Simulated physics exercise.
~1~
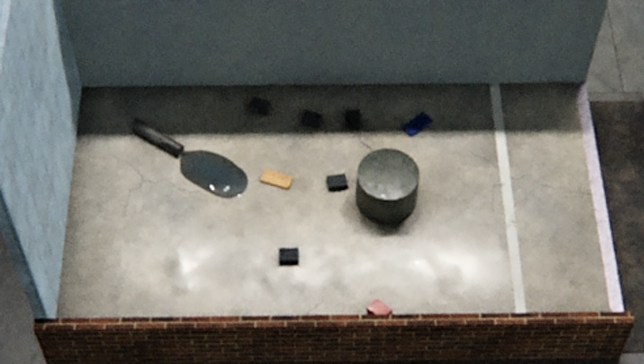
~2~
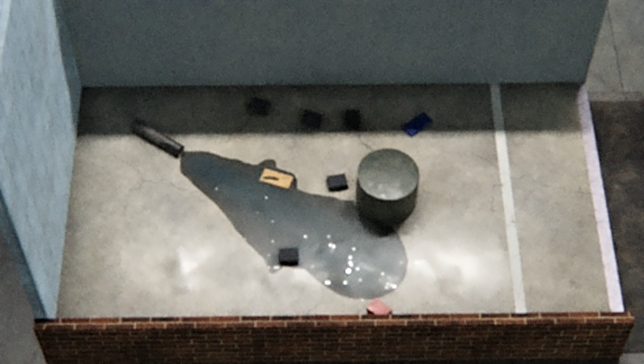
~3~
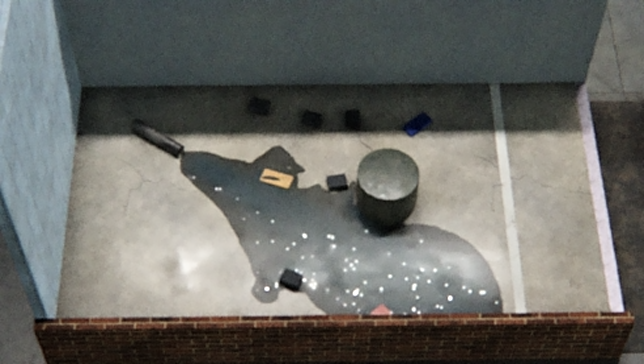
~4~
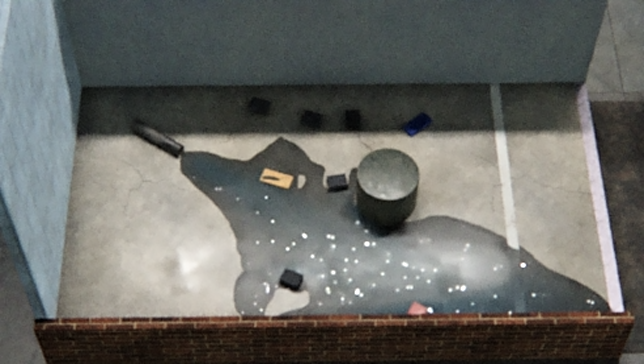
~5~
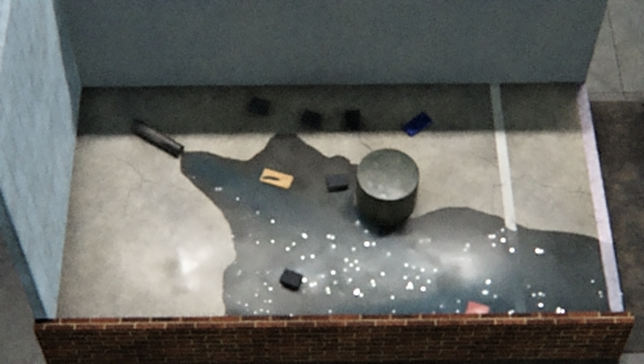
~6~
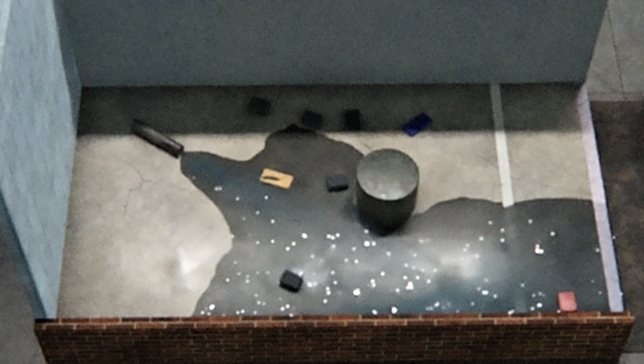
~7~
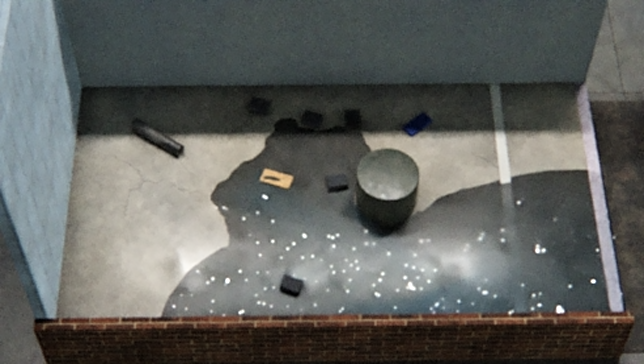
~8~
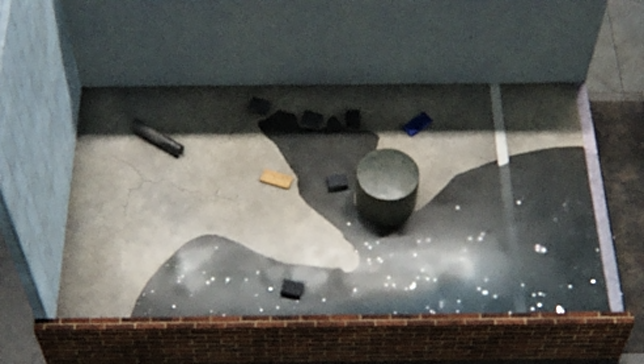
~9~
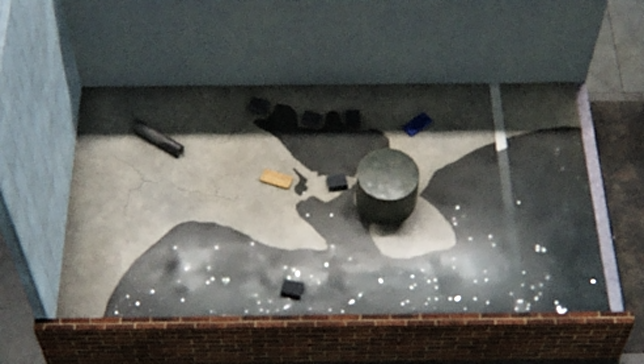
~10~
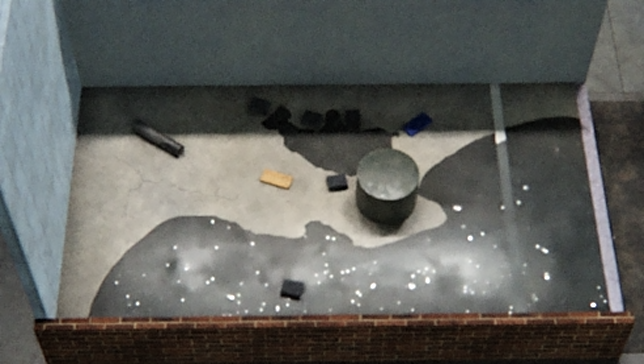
On a dairy floor, water spreads from a pipe and carries away a red float.
